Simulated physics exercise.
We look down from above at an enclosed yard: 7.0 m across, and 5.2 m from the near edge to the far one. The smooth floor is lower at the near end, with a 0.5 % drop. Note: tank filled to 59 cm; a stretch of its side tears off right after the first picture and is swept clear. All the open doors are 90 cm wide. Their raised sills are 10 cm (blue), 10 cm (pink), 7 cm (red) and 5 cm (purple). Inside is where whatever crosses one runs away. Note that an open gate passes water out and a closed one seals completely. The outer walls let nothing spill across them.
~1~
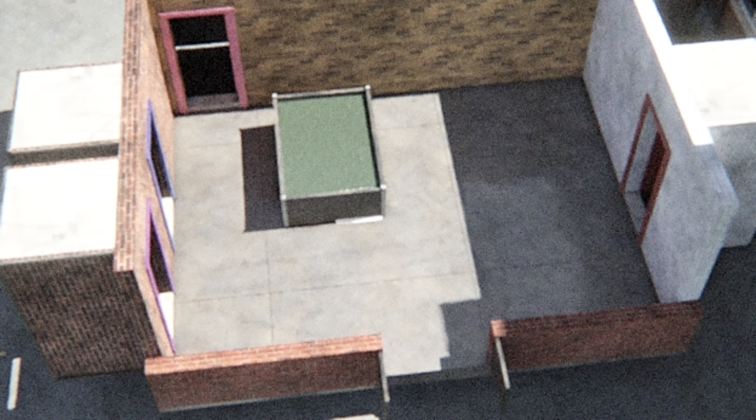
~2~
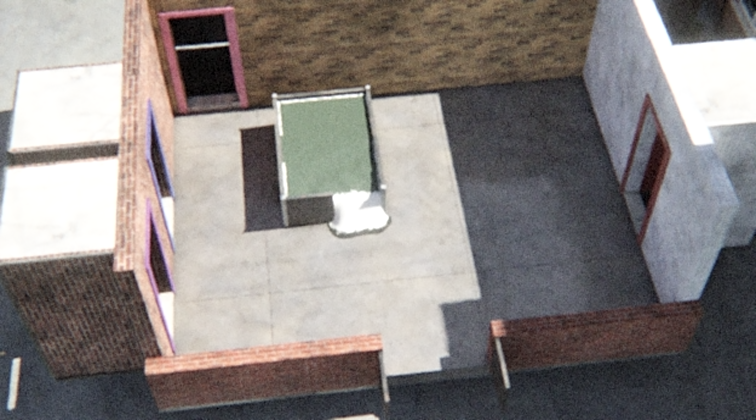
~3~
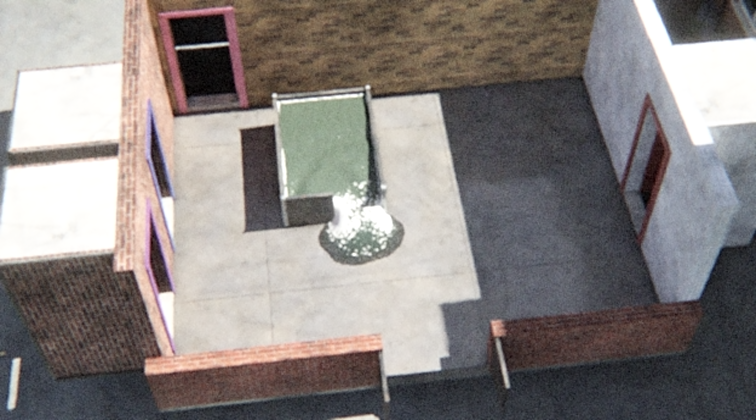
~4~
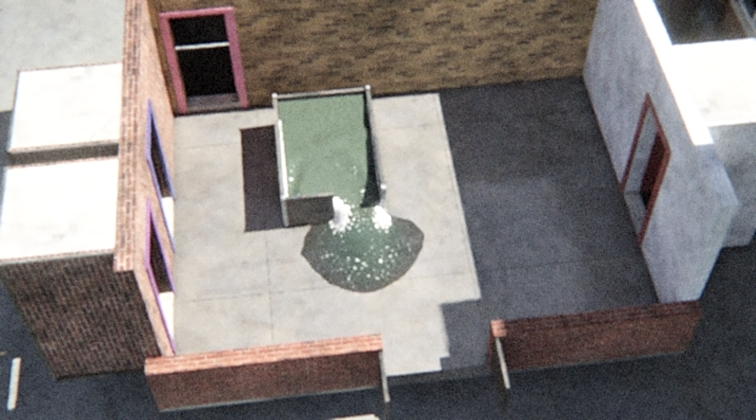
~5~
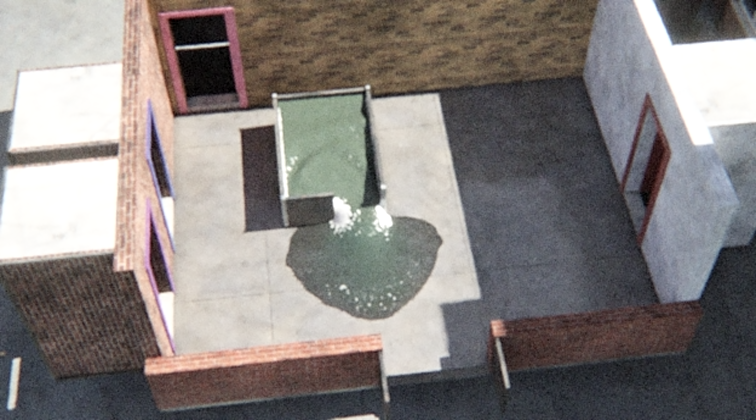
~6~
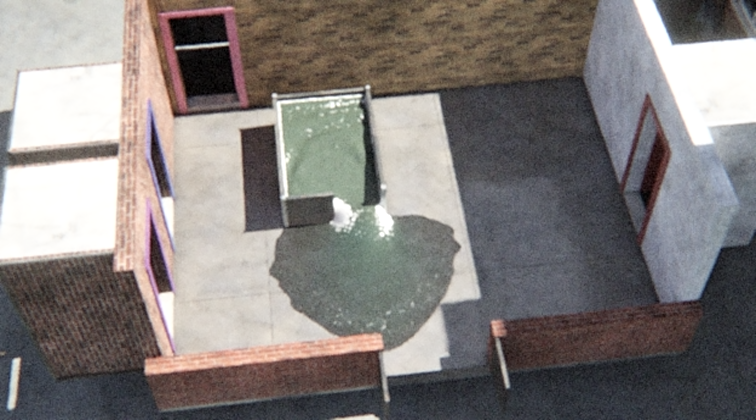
Water bursts from the front of a green tank and spreads across the walled yard.
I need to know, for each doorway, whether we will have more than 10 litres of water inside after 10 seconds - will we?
Result: At the blue door the limit will hold. At the pink door the limit will hold. At the red door the limit will hold. At the purple door the limit will be broken.
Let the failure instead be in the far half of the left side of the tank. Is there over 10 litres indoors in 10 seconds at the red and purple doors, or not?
Red: Within the limit; purple: Exceeding the limit.
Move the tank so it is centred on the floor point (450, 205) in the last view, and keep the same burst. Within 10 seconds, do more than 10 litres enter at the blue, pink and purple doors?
Against the limit, the blue door stays within it, the pink door stays within it and the purple door stays within it.
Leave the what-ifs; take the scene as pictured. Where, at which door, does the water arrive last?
Answer: The pink door.
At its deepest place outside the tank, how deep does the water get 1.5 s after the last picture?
Roughly 22 cm.
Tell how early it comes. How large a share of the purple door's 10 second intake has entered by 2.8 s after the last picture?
That works out near 15%.
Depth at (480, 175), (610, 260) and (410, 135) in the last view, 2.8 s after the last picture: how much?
Around 0 cm, 1 cm and 0 cm, in the order given.
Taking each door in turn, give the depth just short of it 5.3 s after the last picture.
Measured in centimetres, the blue door gives 3, the pink door 1, the red door 3 and the purple door 8.
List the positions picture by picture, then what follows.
The tank at (327, 144) is whole and still, 59 cm deep, in the first frame.
The front is at (335, 231), 0.4 m from the gap at (358, 207); 0.2 m2 of floor is under water; 59 cm left at the back of the tank, in the second frame.
Water pours out at (358, 209) and has run 0.8 m, to (342, 259); typically 9 cm deep outside, 59 cm at the tank's back, in the third frame.
The front is at (378, 285), 1.3 m from the gap at (358, 209); 1.6 m2 of floor is under water; 59 cm left at the back of the tank, in the fourth frame.
The front is at (387, 312), 1.8 m from the gap at (358, 209); 2.5 m2 of floor is under water; 59 cm left at the back of the tank, in the fifth frame.
Water pours out at (358, 209) and has run 2.3 m, to a hidden place; typically 4 cm deep outside, 52 cm at the tank's back, in the sixth frame.
Then, 0.7 s after the last picture water covers 25 % of the floor and is deepest (28 cm) near (362, 228); blue door not reached, pink door not reached, red door not reached, purple door not reached.
Then, 1.5 s after the last picture water covers 30 % of the floor and is deepest (22 cm) near (341, 354); blue door not reached, pink door not reached, red door not reached, purple door not reached.
Then, 2.8 s after the last picture water covers 35 % of the floor and is deepest (18 cm) near (174, 383); blue door not reached, pink door not reached, red door not reached, purple door 10 cm at the sill, 6 L in.
Then, 5.3 s after the last picture water covers 60 % of the floor and is deepest (11 cm) near (174, 383); blue door 3 cm at the sill, 0 L in, pink door not reached, red door 3 cm at the sill, 0 L in, purple door 8 cm at the sill, 31 L in.
Then, 9.3 s after the last picture water covers 85 % of the floor and is deepest (6 cm) near (174, 383); blue door 2 cm at the sill, 0 L in, pink door 5 cm at the sill, 0 L in, red door 2 cm at the sill, 0 L in, purple door 5 cm at the sill, 39 L in.
